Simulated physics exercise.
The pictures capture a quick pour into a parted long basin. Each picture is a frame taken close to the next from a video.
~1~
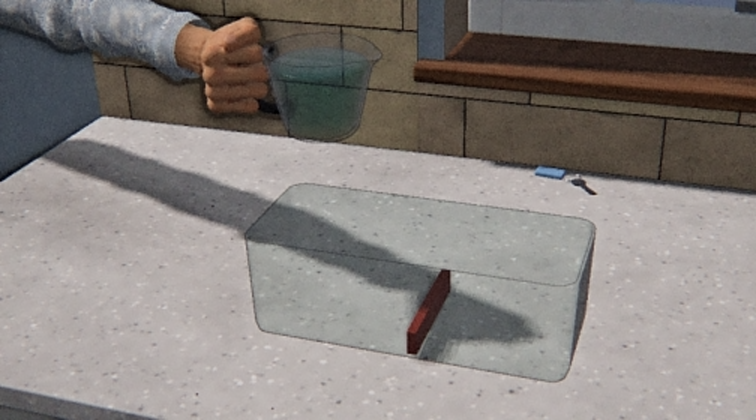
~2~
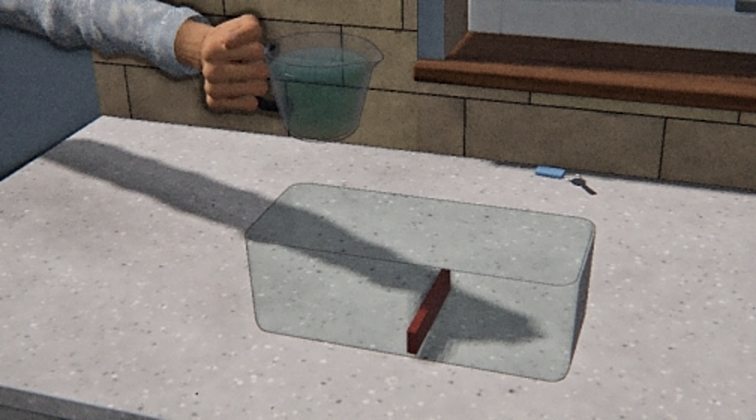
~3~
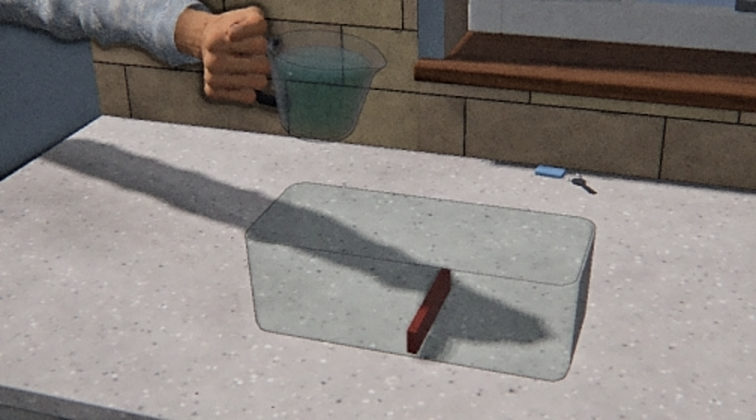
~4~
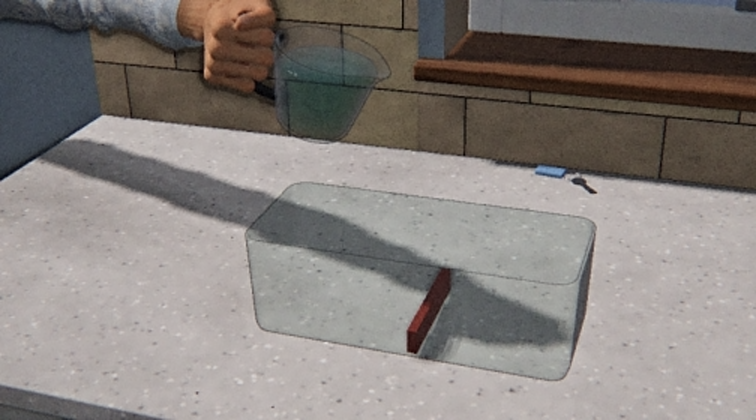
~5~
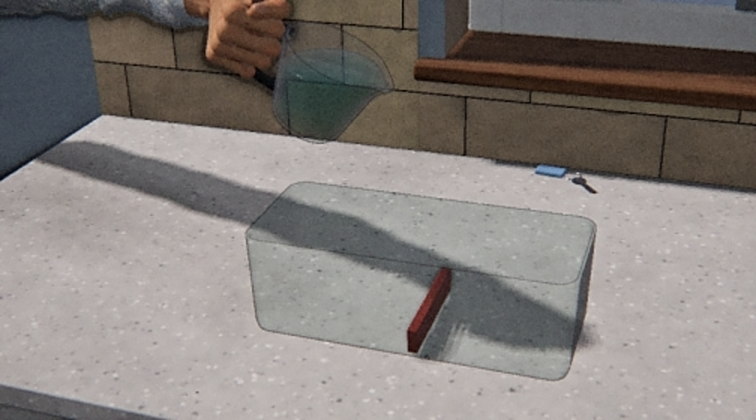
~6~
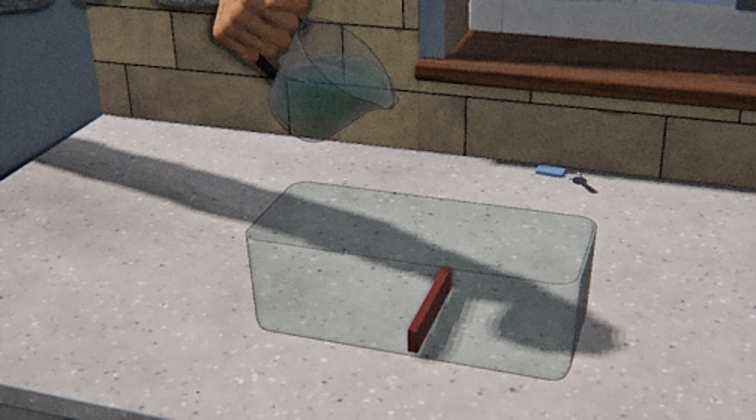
A hand tilts a clear jug of green liquid rightward above a long clear basin.
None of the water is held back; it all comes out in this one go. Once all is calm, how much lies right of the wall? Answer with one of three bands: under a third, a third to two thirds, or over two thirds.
A third to two thirds.
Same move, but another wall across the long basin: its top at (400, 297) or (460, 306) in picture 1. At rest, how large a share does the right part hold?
70 % and 20 %, roughly.
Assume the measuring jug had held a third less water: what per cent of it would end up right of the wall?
15 %.
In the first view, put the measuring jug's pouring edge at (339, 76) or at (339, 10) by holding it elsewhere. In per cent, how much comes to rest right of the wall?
Roughly 20 per cent, then roughly 20 per cent.
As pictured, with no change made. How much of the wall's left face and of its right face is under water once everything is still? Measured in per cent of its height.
Some 40 per cent left and 30 right.
A moment on, the measuring jug is tipped right over and 20 per cent is still to pour, 17 is left of the wall and 28 right of it.
Next, the measuring jug is tipped right over and 0 per cent is still to pour, 57 is left of the wall and 38 right of it.
Then the measuring jug is tipped right over and 0 per cent is still to pour, 54 is left of the wall and 40 right of it.
Later the measuring jug is tipped right over and 0 per cent is still to pour, 55 is left of the wall and 41 right of it.
Finally, 55 per cent lies left of the wall, 42 right of it and 4 outside.
